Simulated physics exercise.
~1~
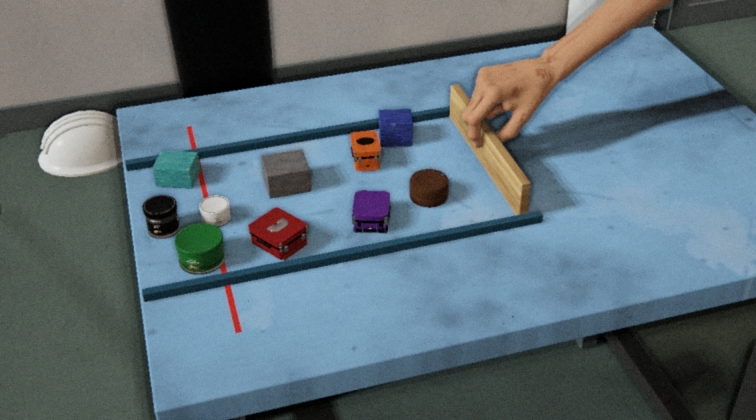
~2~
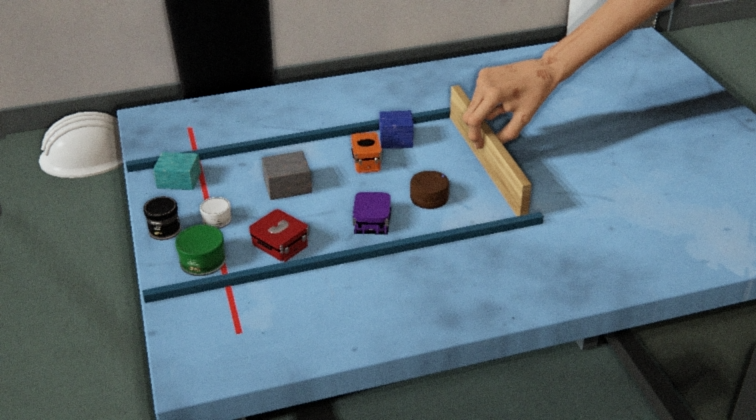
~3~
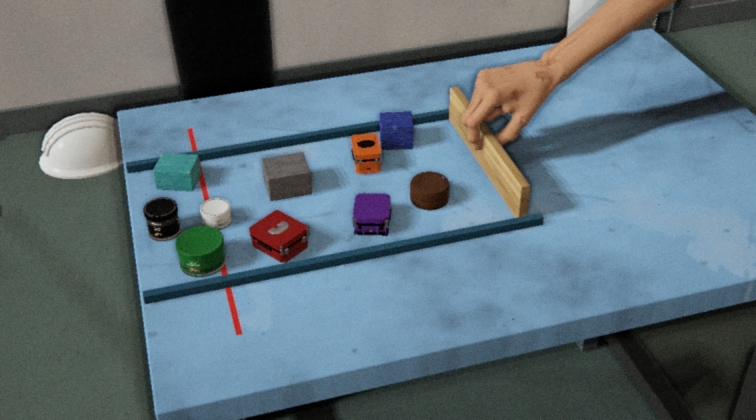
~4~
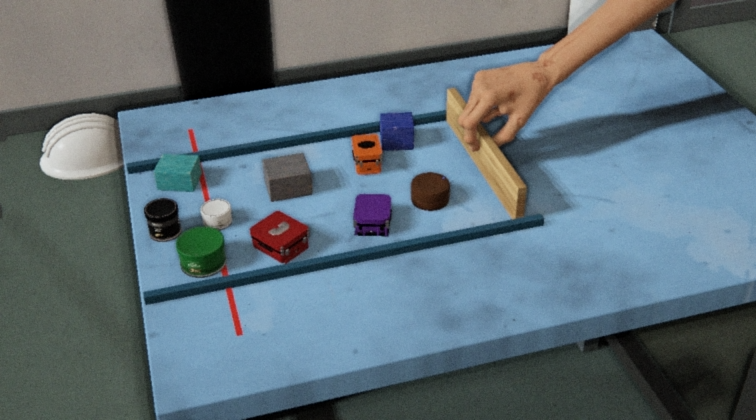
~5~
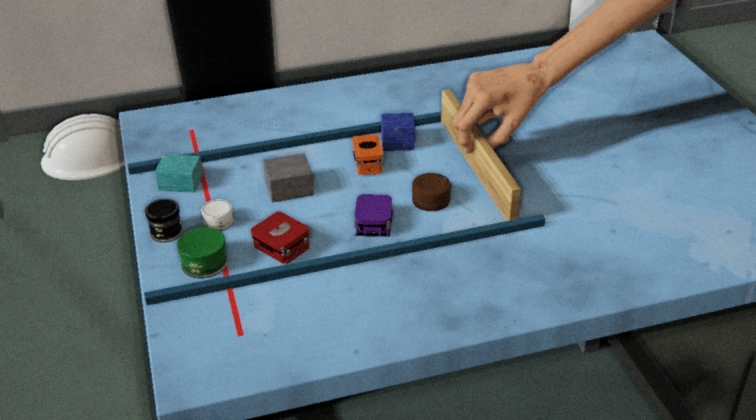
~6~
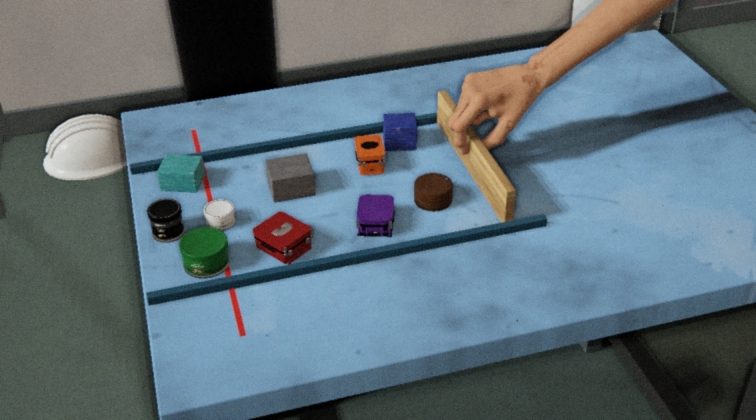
A hand gripped a wooden board at the right of a blue table and slid it slightly left, while the colourful blocks and tins between the two rails stayed practically where they were.
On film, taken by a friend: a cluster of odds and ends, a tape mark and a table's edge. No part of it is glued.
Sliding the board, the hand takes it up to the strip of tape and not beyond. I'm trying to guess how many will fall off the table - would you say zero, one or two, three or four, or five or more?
I would say one or two.
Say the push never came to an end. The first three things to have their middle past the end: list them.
The order is the green tin, the black pot, the red case.
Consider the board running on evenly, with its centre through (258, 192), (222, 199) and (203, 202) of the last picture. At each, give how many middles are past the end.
The counts would come out as 0, 1 and 2.
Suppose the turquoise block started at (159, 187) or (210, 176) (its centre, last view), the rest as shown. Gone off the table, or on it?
Results in order - still up; still up.
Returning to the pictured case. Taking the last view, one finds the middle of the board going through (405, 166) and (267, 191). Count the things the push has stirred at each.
So 4, and at the other place 8.
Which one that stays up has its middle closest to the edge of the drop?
Foremost one: Black pot.
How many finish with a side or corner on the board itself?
Contact count: 4.
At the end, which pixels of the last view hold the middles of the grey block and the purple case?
About (174, 212), and the other about (204, 265).
Soon after, none off yet; black pot at rest near (166, 221); turquoise block at rest near (181, 173); green tin at rest near (205, 252).
After that, none off yet; black pot at rest near (166, 221); turquoise block at rest near (181, 173); green tin at rest near (203, 253).
In the end, the number that fall off is one or two; gone, green tin.
